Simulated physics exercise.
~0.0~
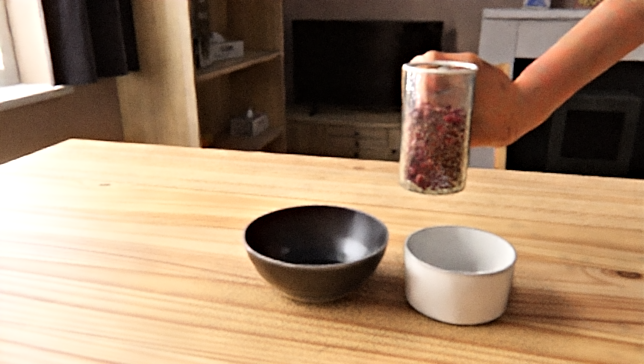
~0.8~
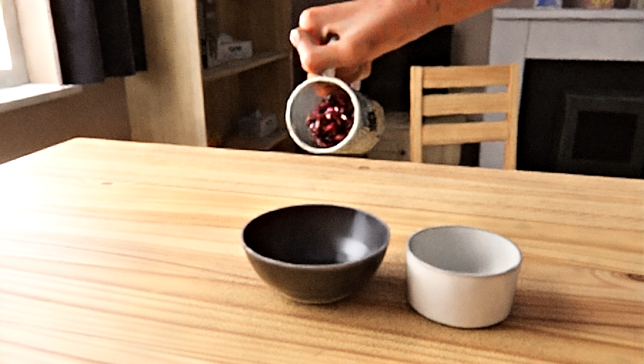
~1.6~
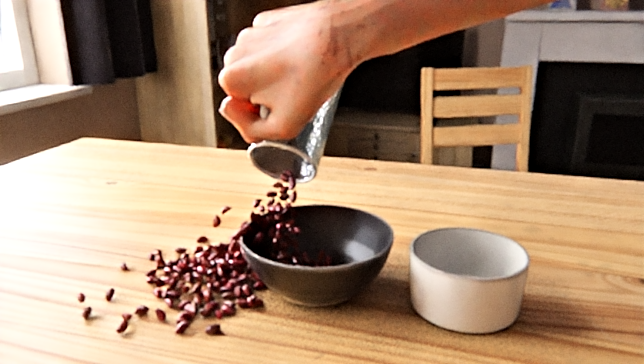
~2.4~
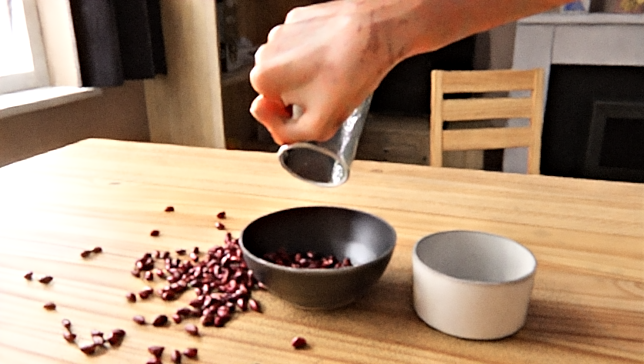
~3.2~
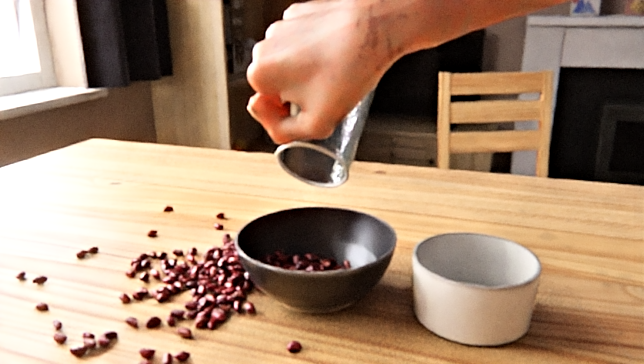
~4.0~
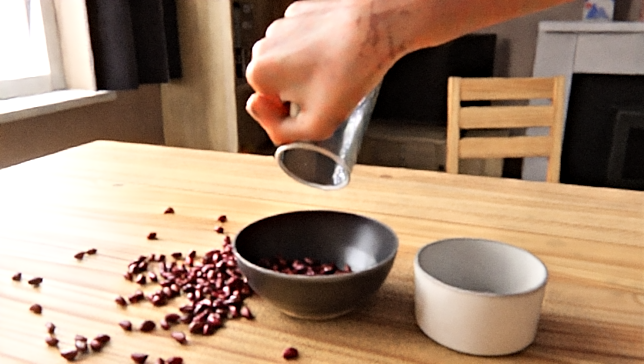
On a wooden table in a living room, a black bowl and a white dish sit side by side while a hand holds up a clear cup of dark red kidney beans. The hand carries the cup left and tips it onto its side above the black bowl. It keeps tilting until the cup points downward, and the beans pour out, some into the bowl and many onto the table to its left. The emptied cup stays tilted over the bowl. Beans lie in the black bowl and scattered across the wood, while none appear in the white dish.
